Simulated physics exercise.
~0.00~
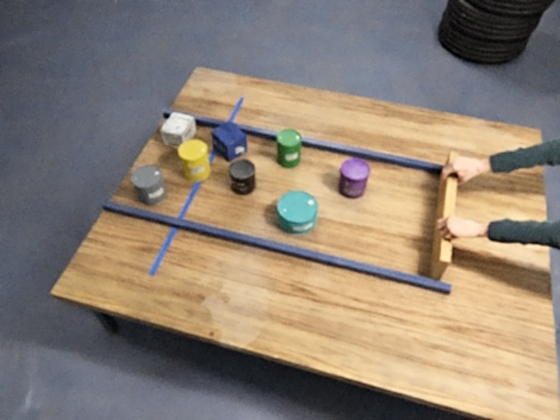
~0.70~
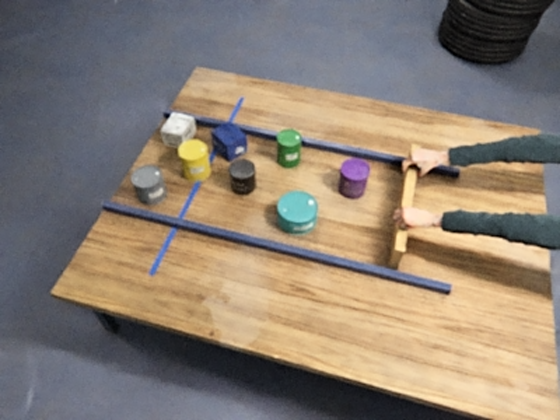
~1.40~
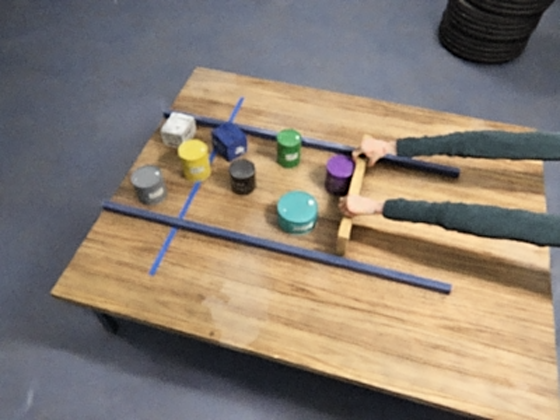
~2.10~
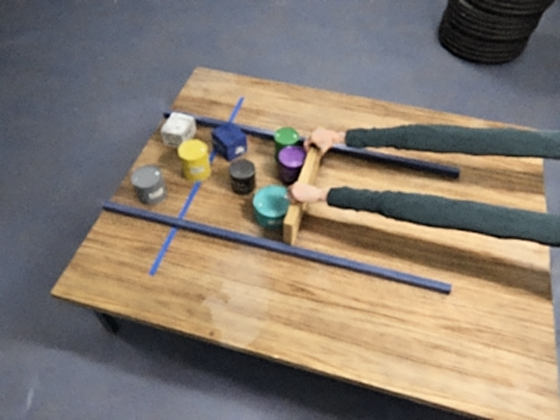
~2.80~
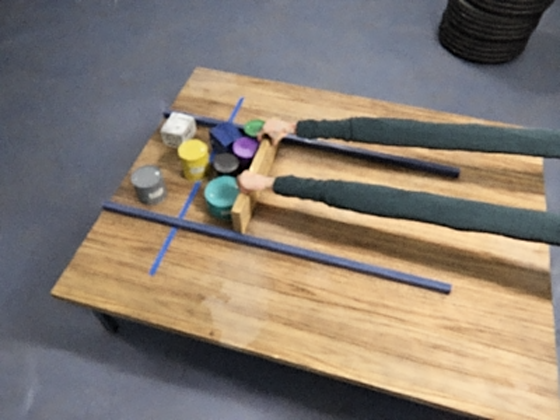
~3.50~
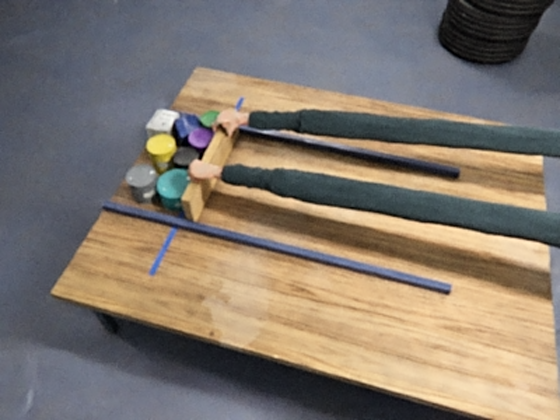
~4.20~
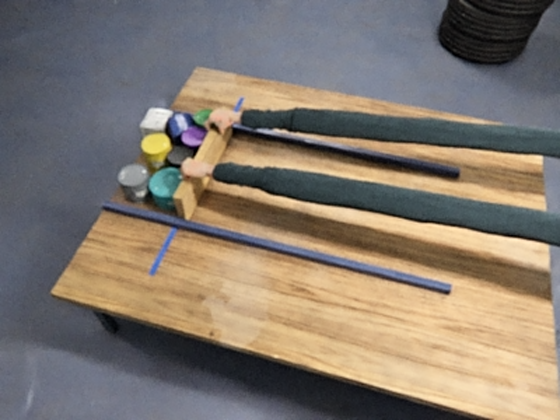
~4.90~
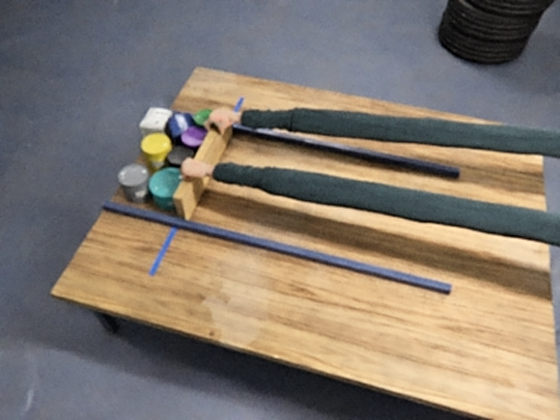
Two hands pushing a wooden plank left across a table, sweeping colourful containers into a cluster that stays on the tabletop.
